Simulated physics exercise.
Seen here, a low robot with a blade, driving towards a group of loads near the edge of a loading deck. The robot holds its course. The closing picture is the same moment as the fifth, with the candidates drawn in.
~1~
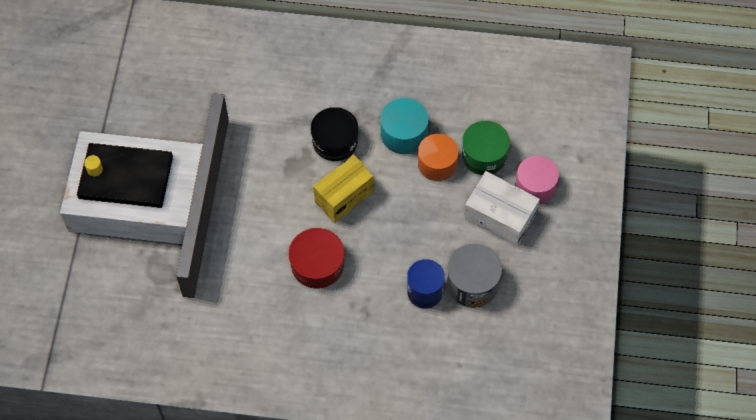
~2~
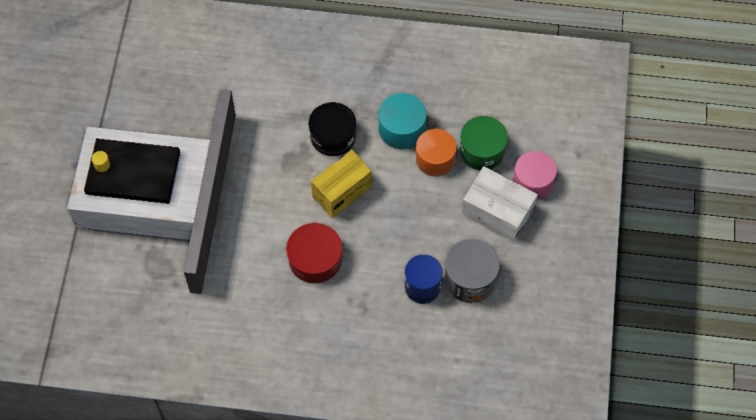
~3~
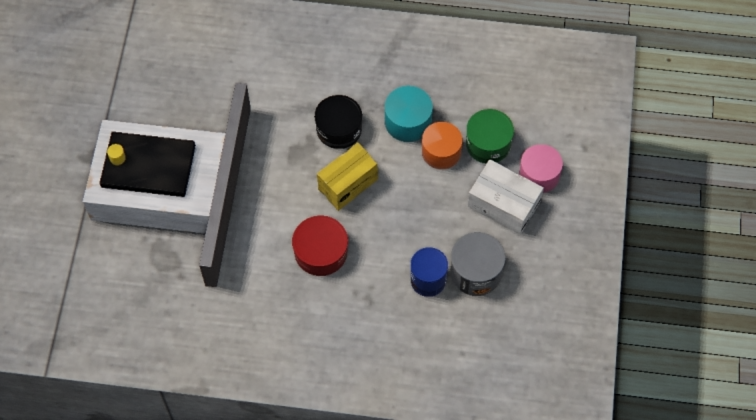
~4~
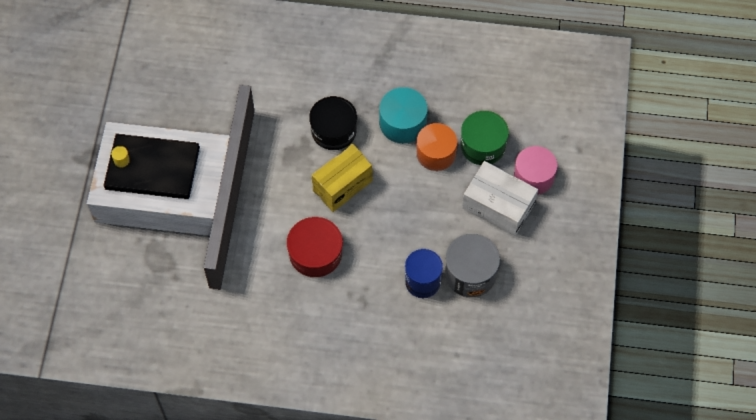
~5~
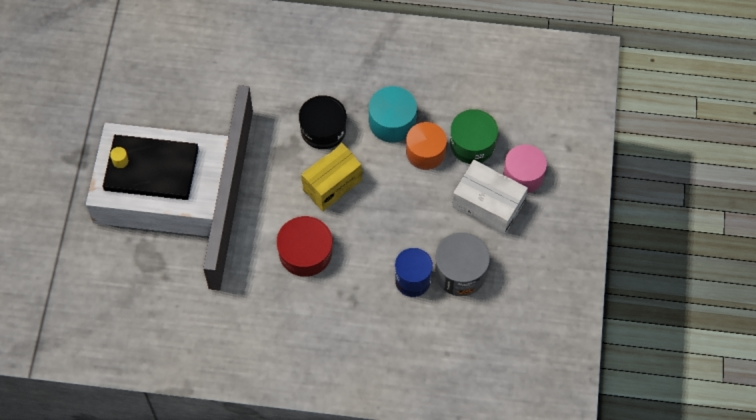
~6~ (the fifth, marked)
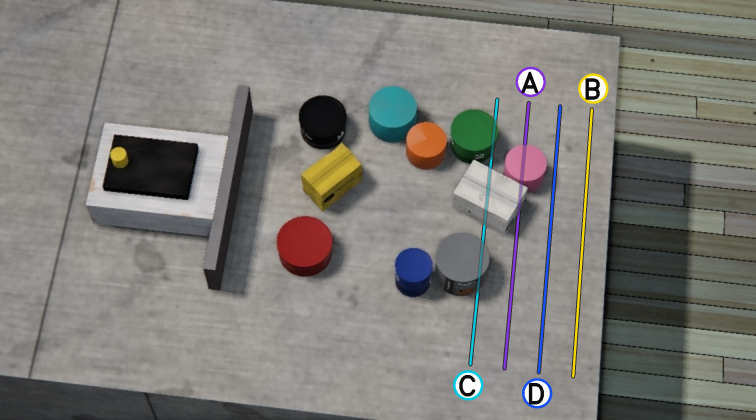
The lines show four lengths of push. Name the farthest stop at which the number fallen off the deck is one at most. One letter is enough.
The farthest such stop is A.
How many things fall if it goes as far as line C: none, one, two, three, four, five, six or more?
The count is none.
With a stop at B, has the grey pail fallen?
Yes.
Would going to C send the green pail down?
No.
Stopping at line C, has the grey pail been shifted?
Yes.
On the marked copy, A at (517, 230); B at (583, 237); C at (484, 226); D at (550, 234).
With A. Early on, robot (259, 178); turquoise canister (415, 112); black pail (371, 131).
Further on, robot (364, 190); pink canister (537, 171); white box (525, 226).
At the end, robot (445, 199); grey pail (586, 301); pink canister (593, 165); none fallen.
As for the rest, B drops six; C is within the limit but short; D drops three.
